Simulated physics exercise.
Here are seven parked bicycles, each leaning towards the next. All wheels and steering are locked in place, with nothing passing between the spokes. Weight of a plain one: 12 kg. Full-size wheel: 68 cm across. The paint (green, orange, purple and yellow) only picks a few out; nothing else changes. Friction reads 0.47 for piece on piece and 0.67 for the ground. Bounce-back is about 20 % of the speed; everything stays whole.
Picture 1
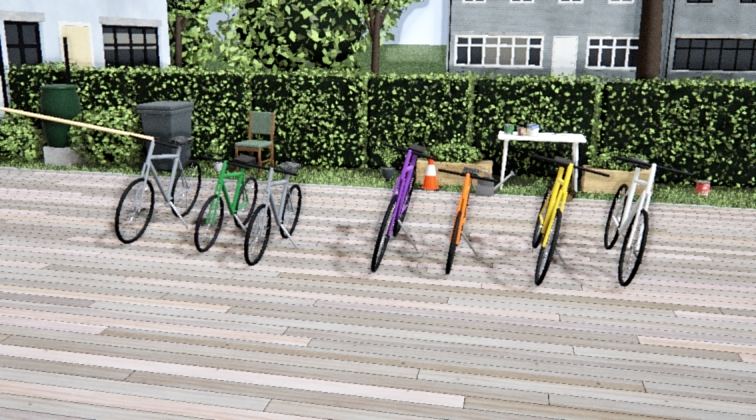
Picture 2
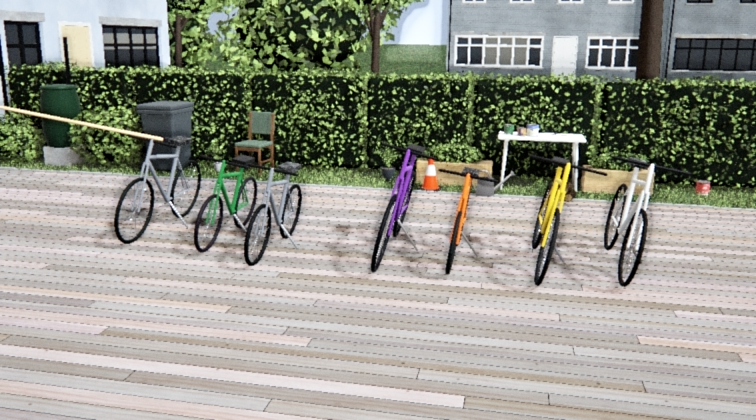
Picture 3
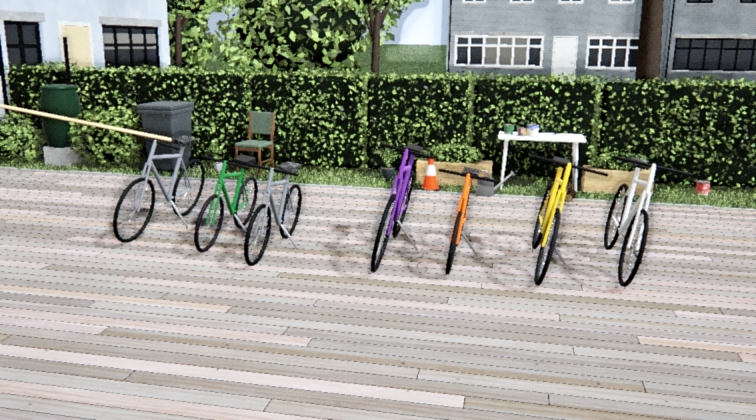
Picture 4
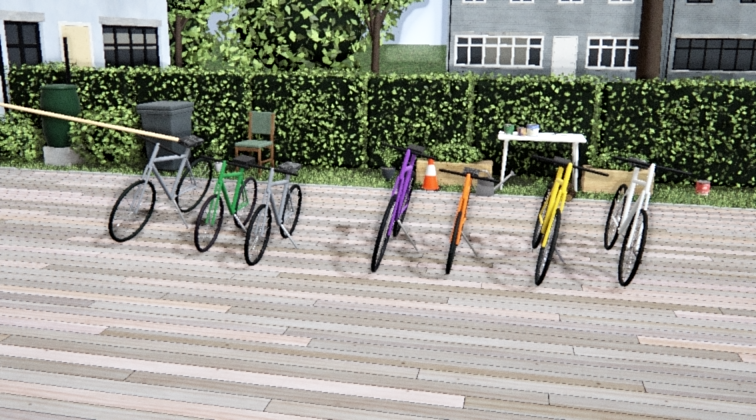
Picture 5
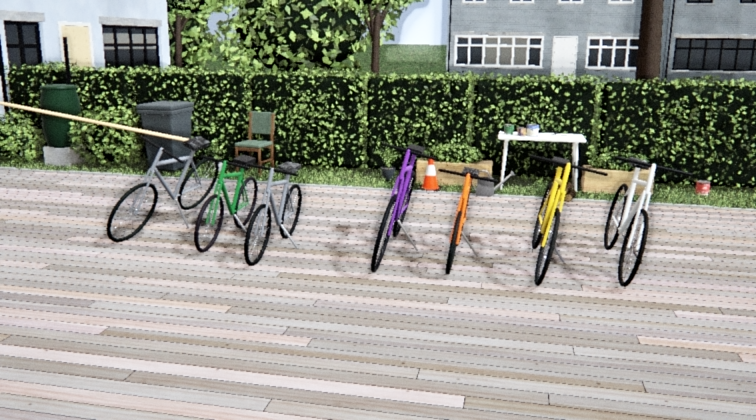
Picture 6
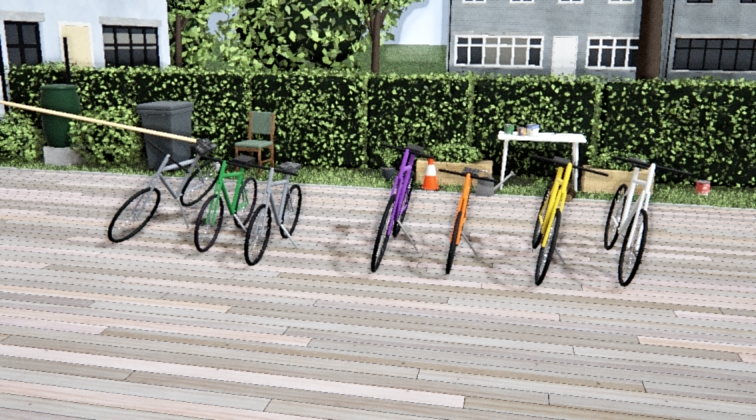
We see seven parked bicycles on wooden decking before a hedge. A long pole extends in from the left, reaches the leftmost grey bicycle and pushes it, leaning it rightward toward the green one, while the others stay still.
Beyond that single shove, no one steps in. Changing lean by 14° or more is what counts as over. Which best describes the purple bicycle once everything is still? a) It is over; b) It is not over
Answer: B.
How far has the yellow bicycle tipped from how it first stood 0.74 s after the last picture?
My estimate is close to 0°.
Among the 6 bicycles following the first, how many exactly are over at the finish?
All told, it comes to 1.
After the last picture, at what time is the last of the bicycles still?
Somewhere near 1.0 seconds.
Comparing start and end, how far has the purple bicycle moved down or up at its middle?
Roughly 0 centimetres lower.
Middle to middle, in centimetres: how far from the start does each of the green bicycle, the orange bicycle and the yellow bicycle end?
Approx. shifts in cm - green: 40; orange: 0; yellow: 0.
Then, 0.32 s later than the last frame, none of the 6 other bicycles over, 1 disturbed; purple bicycle unmoved; green bicycle tilted 3°.
Then, 0.74 s later than the last frame, 1 of the 6 other bicycles over; purple bicycle unmoved; green bicycle tilted 42°.
When it is over, 1 of the 6 other bicycles over; purple bicycle unmoved; green bicycle tilted 44°; yellow bicycle unmoved. Five left standing. In pixels of the last frame, middles, purple bicycle near (402, 198), green bicycle near (265, 206).
